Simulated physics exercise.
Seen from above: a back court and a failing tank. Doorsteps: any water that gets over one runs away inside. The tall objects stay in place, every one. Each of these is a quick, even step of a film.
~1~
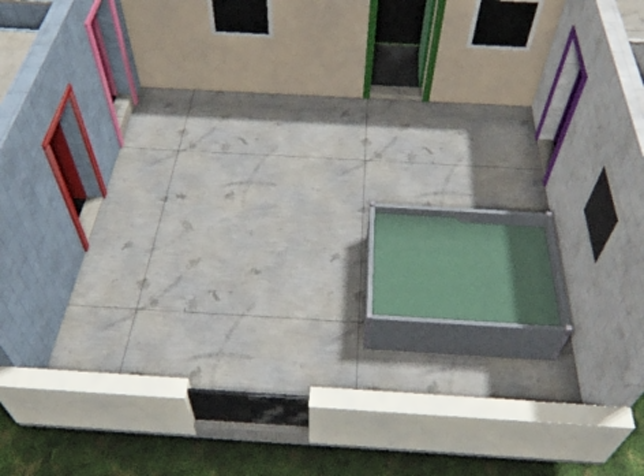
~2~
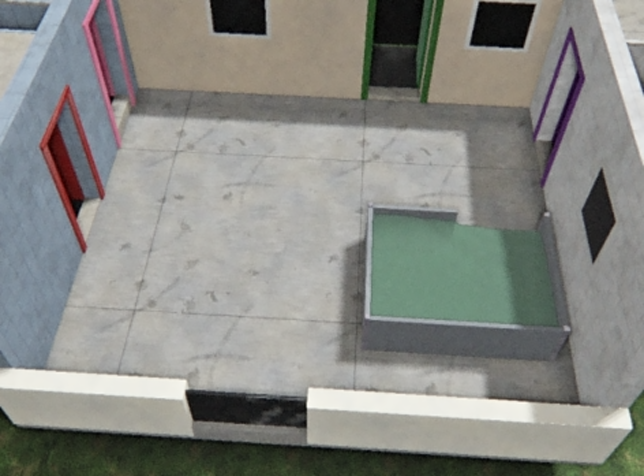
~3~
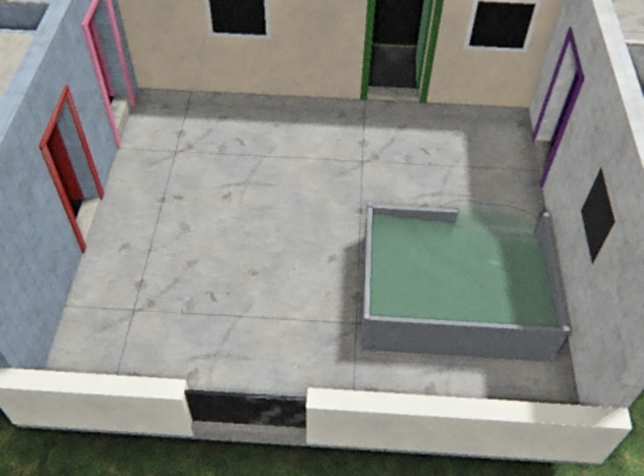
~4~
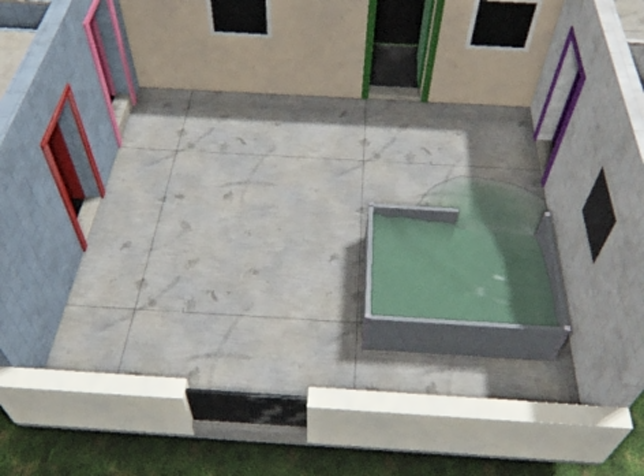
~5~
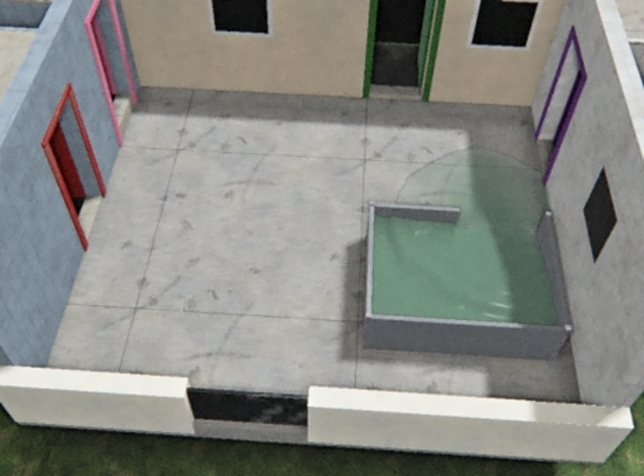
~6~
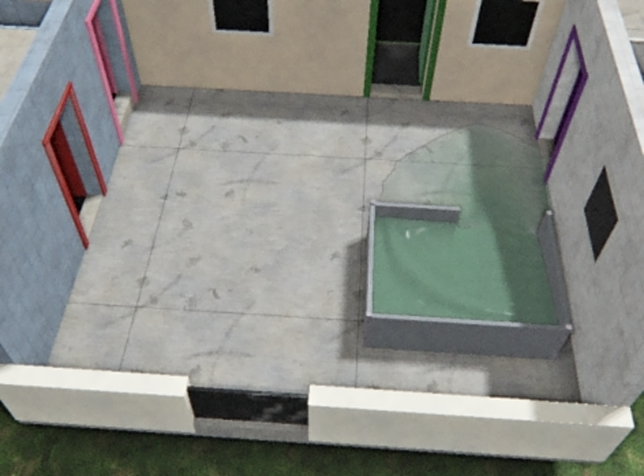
Green water pouring through a gap in the far side of an open tank, spreading across a walled concrete court.
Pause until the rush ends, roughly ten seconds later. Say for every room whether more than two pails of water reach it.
In the end the pink door stays within two buckets of inflow. The purple door passes two buckets of inflow. The red door passes two buckets of inflow. The green door passes two buckets of inflow.
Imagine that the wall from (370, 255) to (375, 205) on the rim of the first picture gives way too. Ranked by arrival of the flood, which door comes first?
The one in red.
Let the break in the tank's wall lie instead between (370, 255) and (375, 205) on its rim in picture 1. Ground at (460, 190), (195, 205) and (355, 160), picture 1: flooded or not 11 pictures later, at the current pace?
Untouched, submerged, untouched.
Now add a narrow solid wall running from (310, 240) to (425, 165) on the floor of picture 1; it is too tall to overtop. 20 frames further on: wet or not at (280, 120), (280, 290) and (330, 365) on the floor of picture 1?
Taking the three spots in turn, they are inundated, unwetted and unwetted.
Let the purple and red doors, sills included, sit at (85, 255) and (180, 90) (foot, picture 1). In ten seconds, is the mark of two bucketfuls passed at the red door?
As it turns out, red runs over.
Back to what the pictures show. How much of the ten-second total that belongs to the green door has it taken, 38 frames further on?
Close to 100 %.
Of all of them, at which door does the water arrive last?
That would be the red one.
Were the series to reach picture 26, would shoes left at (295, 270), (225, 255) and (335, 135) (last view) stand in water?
Result, in that order: Not wetted / not wetted / wetted.
A moment on, water covers 20 % of the floor; the pink door not reached, the purple door under two buckets in, the red door not reached, the green door wet at the sill, nothing in.
Next, water covers 25 % of the floor; the pink door not reached, the purple door over two buckets in, the red door not reached, the green door under two buckets in.
Then, water covers 40 % of the floor; the pink door not reached, the purple door far over two buckets in, the red door not reached, the green door over two buckets in.
Later, water covers 75 % of the floor; the pink door wet at the sill, nothing in, the purple door far over two buckets in, the red door under two buckets in, the green door over two buckets in.
In the end, water covers 95 % of the floor; the pink door wet at the sill, nothing in, the purple door far over two buckets in, the red door over two buckets in, the green door over two buckets in.
